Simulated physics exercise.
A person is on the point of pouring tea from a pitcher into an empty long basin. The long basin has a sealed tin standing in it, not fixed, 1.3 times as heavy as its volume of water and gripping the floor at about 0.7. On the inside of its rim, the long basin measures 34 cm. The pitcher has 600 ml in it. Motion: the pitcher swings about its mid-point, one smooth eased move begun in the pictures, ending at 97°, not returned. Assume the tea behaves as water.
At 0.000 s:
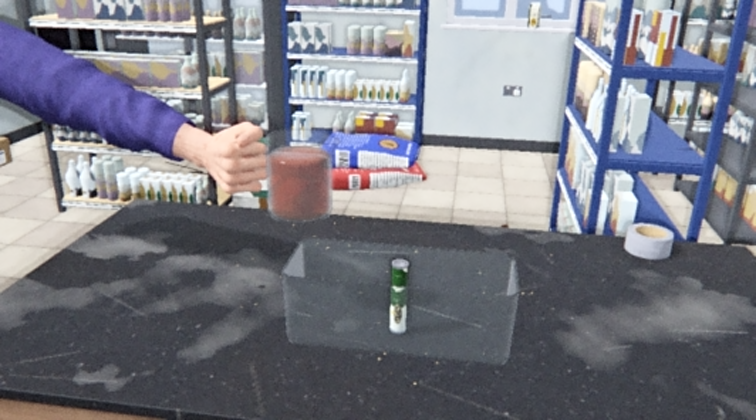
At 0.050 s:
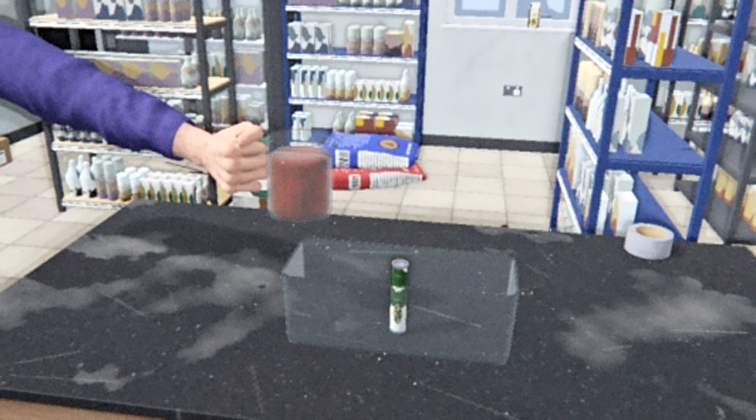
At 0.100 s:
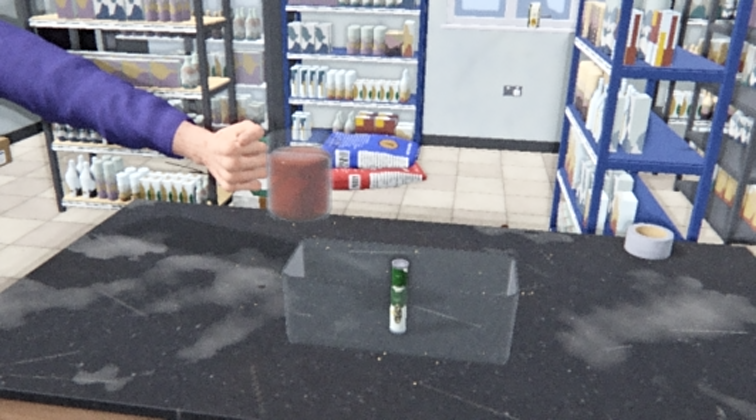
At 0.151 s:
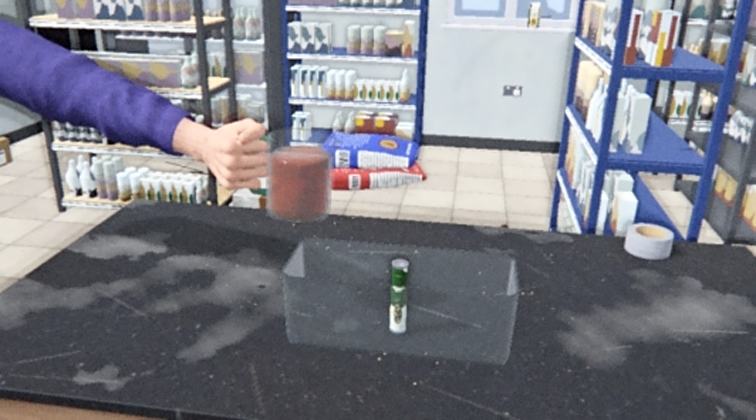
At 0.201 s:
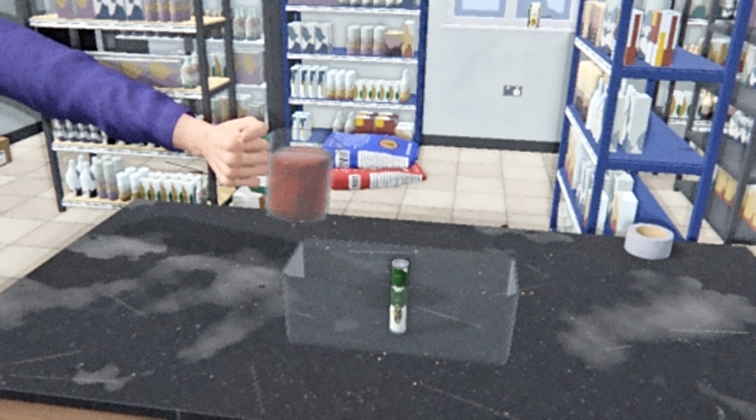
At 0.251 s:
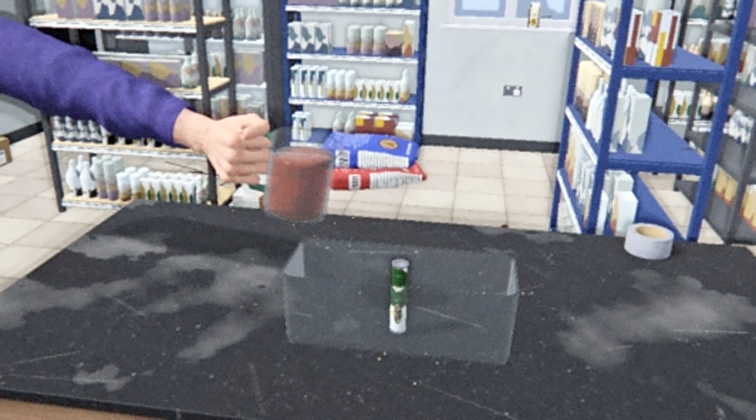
In a shop with stocked shelves and a pale tiled floor, a speckled dark counter is seen from slightly above, facing the far wall. A purple-sleeved arm reaches from the left, holding a clear pitcher of reddish-brown liquid above a transparent long basin, with a green-and-white tin at the centre and a pale tape roll to the right. The pitcher tilts slightly rightward while the camera stays still.
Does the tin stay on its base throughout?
It overturns.
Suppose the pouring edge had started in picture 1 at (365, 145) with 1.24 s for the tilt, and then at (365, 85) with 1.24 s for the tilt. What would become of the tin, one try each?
Trial 1 - tin tips; trial 2 - tin stays standing.
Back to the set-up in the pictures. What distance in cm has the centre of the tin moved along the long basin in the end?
The tin's middle ends up about 8.5 cm along the basin.
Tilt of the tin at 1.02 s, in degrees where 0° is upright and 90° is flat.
20°.
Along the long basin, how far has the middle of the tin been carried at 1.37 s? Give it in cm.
It has moved some 9 cm.
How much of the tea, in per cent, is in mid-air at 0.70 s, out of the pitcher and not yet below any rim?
At that moment, about 8 percent.
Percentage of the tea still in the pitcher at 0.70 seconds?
Roughly 90 per cent.
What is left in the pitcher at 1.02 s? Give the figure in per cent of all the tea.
Around 46 in a hundred.
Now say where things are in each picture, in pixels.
Tilt 0°; pouring edge (340, 141); surface from (271, 151) to (330, 155); the long basin's rim runs from (293, 257) to (516, 276); the tin's top is at (400, 266), in the first picture.
Tilt 0°; pouring edge (340, 142); surface from (271, 151) to (330, 155), in the second picture.
Tilt 2°; pouring edge (341, 143); surface from (271, 151) to (331, 155), in the third picture.
Tilt 4°; pouring edge (342, 144); surface from (272, 151) to (332, 155), in the fourth picture.
Tilt 6°; pouring edge (344, 146); surface from (273, 152) to (333, 156), in the fifth picture.
Tilt 9°; pouring edge (345, 149); surface from (274, 152) to (334, 156), in the sixth picture.
After 0.70 s the tilt is 58° and 91 per cent is still to pour; the tin stands where it began.
After 1.02 s the tilt is 90° and 46 per cent is still to pour; the tin leans 22°.
After 1.37 s the tilt is 97° and 10 per cent is still to pour; the tin lies on its side.
After 1.74 s the tilt is 97° and 2 per cent is still to pour; the tin lies on its side.
In the end the tin lies on its side.
